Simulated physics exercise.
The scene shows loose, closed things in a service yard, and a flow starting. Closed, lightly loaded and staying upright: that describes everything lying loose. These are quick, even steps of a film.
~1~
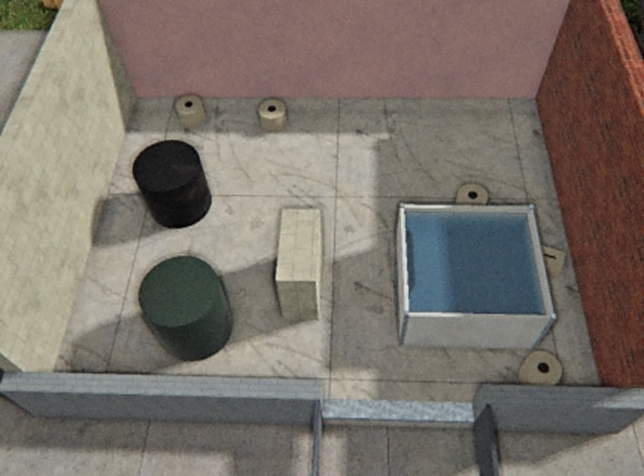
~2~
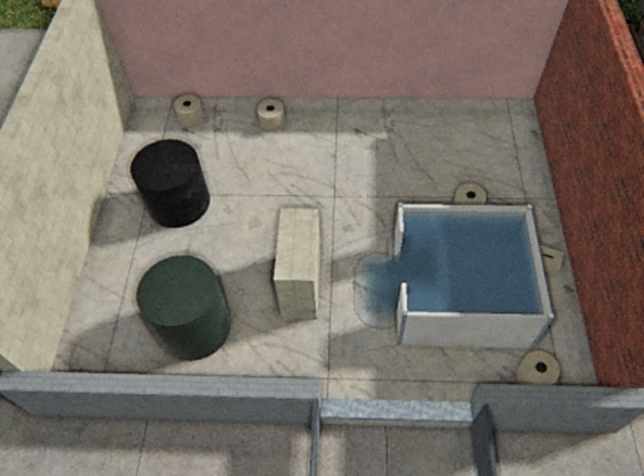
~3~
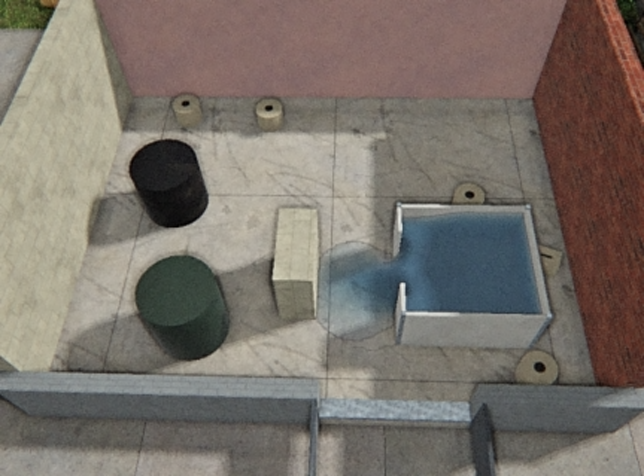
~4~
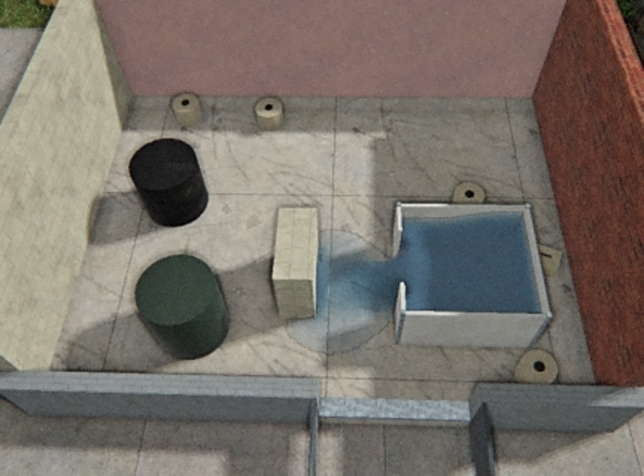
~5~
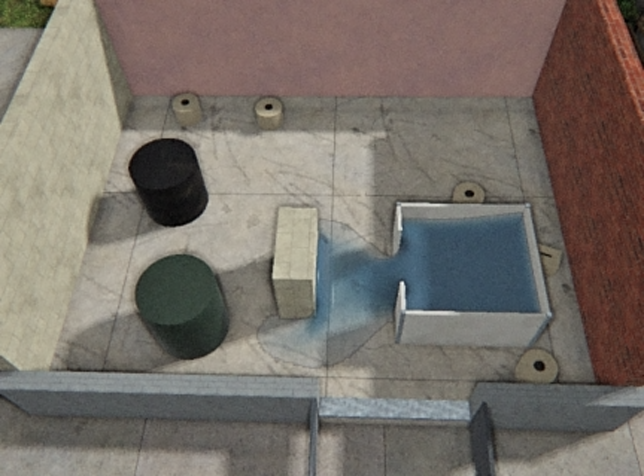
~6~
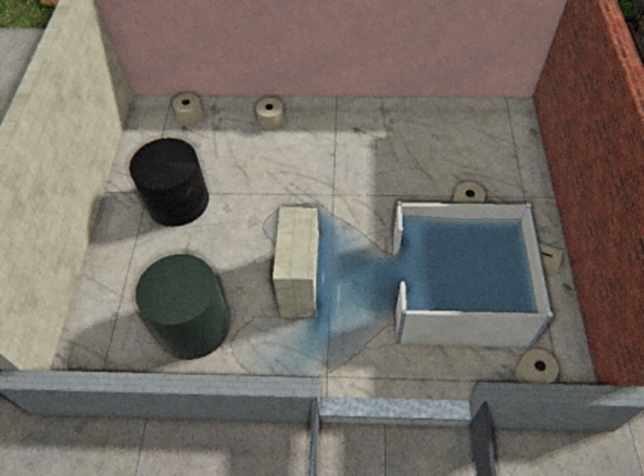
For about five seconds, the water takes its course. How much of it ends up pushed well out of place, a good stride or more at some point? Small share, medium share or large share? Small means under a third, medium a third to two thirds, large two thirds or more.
A medium share.
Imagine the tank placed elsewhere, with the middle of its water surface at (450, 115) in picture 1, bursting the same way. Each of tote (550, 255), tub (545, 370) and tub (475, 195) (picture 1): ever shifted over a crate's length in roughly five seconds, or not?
Item one not displaced far, item two not displaced far, item three not displaced far.
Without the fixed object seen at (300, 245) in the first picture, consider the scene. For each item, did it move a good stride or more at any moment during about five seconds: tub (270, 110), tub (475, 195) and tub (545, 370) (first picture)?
In sequence: Fell short, fell short, fell short.
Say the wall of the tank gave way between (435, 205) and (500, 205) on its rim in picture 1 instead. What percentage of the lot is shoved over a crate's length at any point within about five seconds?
Estimate: Close to 80 in a hundred.
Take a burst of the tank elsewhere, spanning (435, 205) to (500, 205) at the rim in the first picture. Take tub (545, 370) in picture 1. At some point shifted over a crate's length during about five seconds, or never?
I'd say it never gets that far.
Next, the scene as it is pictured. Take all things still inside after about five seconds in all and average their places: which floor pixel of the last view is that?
Around (351, 211).
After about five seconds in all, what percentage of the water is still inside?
86 %.
A moment on, 0 of 5 are well off their spots; 0 afloat.
Next, 0 of 5 are well off their spots; 0 afloat.
Later, 1 of 5 are well off their spots; 1 afloat.
In the end, 2 of 5 are well off their spots, and 2 have been at some point; 2 afloat.
